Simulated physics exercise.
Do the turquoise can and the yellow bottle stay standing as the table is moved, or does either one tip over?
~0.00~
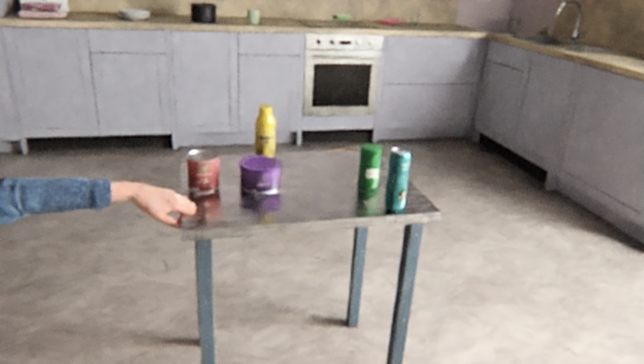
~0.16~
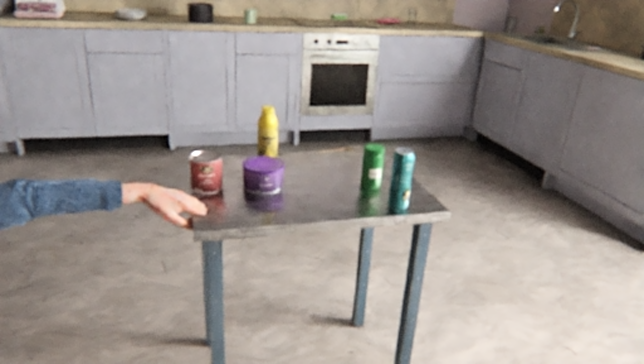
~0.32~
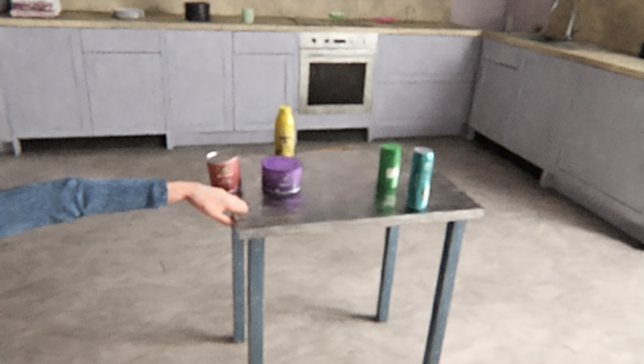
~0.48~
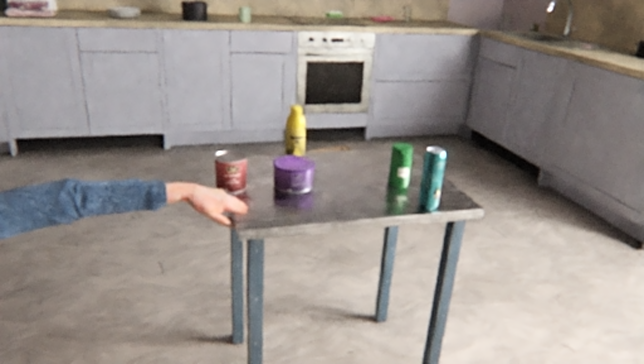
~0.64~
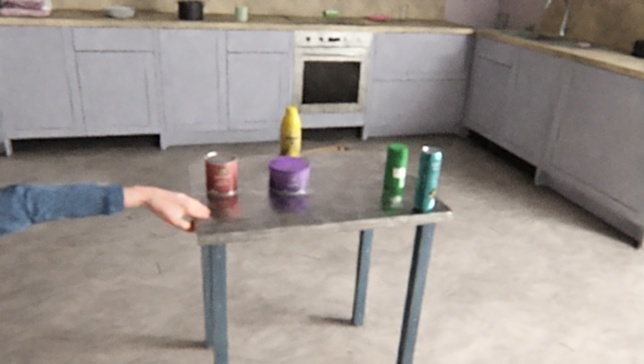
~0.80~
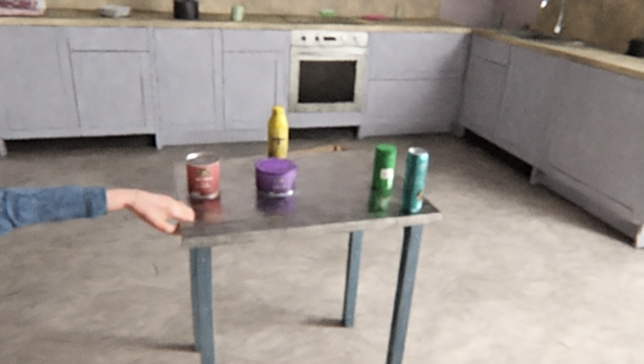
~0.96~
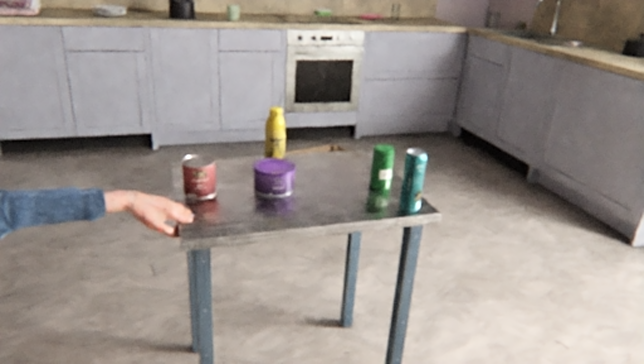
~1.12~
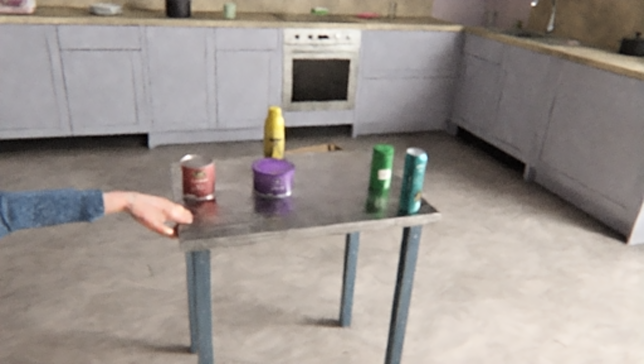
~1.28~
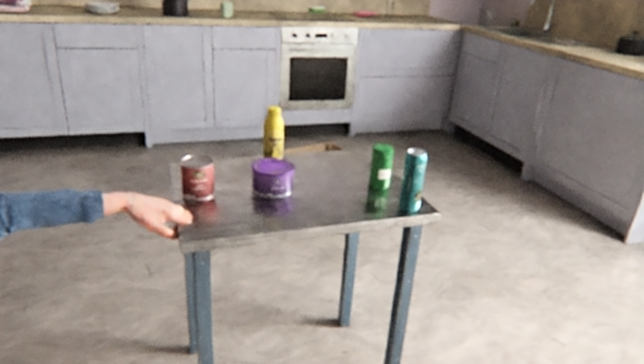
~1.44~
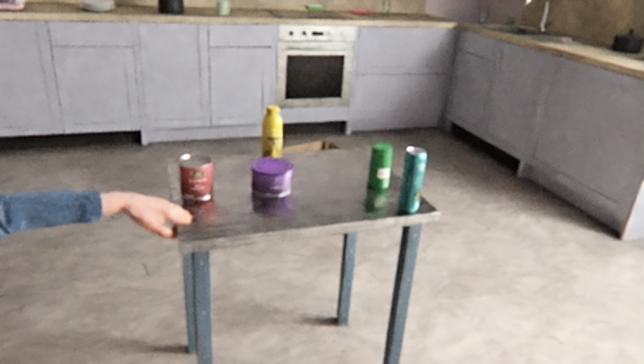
Both stay standing. The turquoise can and the yellow bottle are still upright on the table at the end.
